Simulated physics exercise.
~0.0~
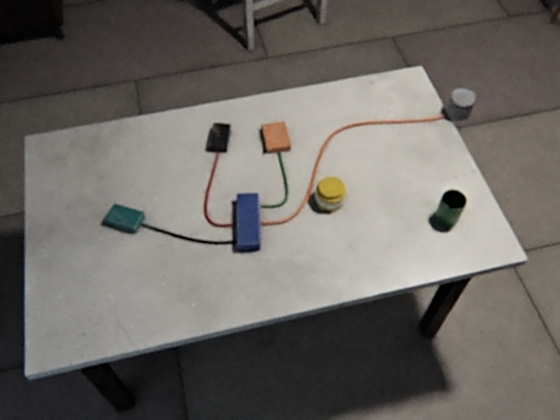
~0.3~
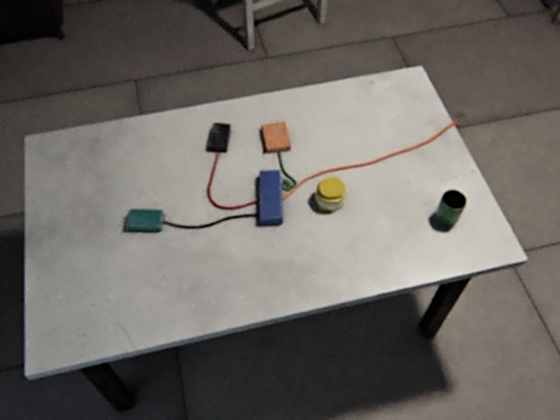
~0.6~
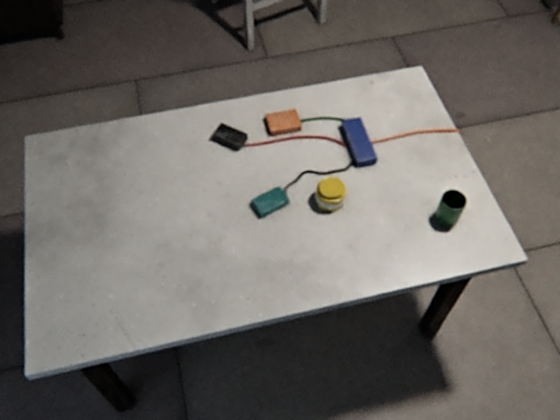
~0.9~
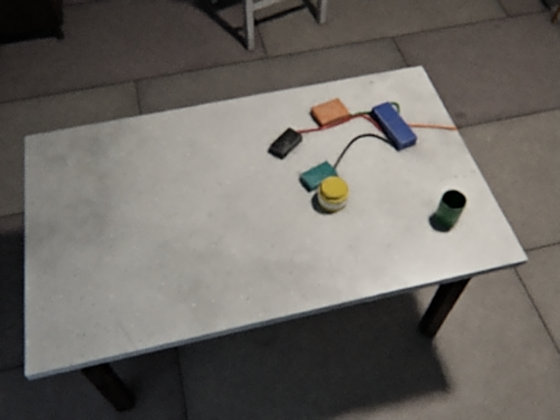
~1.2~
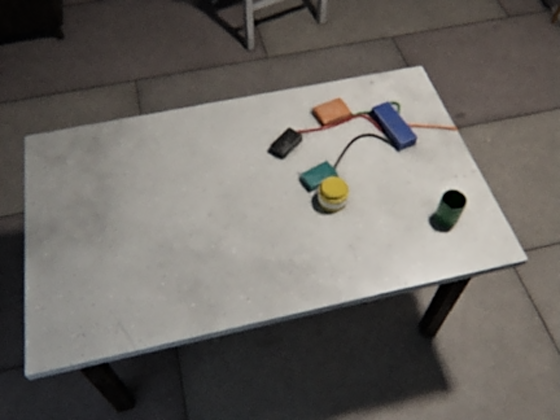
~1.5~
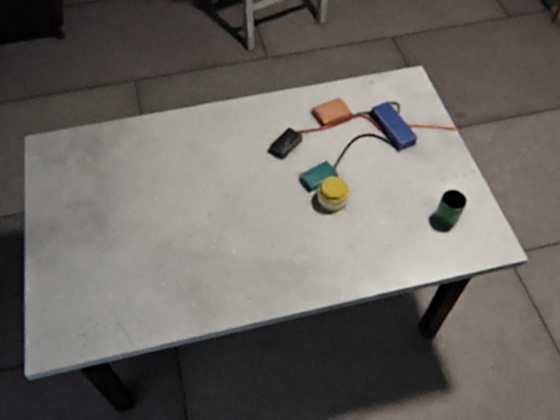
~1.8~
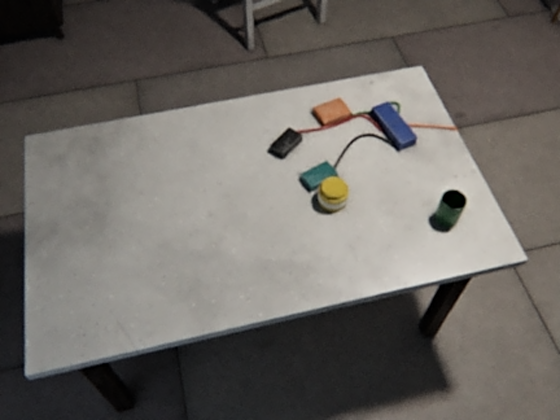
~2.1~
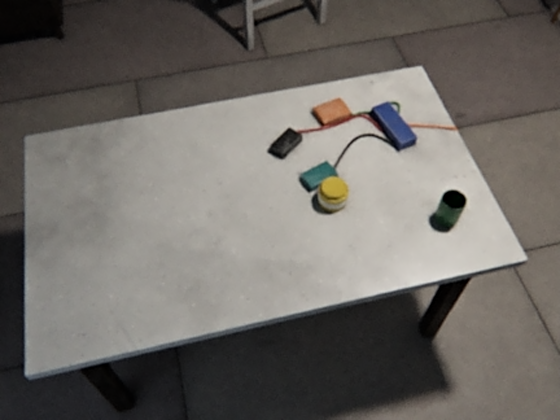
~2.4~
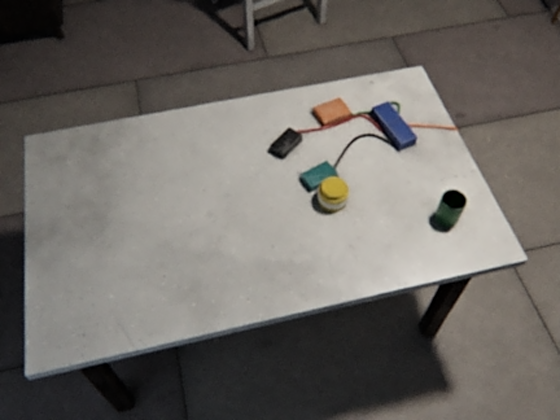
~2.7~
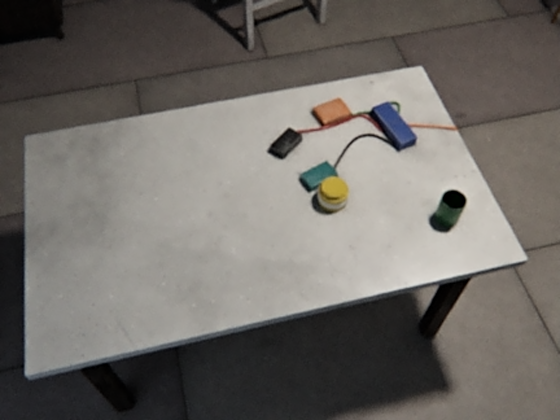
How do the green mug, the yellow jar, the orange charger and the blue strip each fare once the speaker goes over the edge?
The green mug and the yellow jar keep their places, while the orange charger and the blue strip are both dragged to the right across the table.
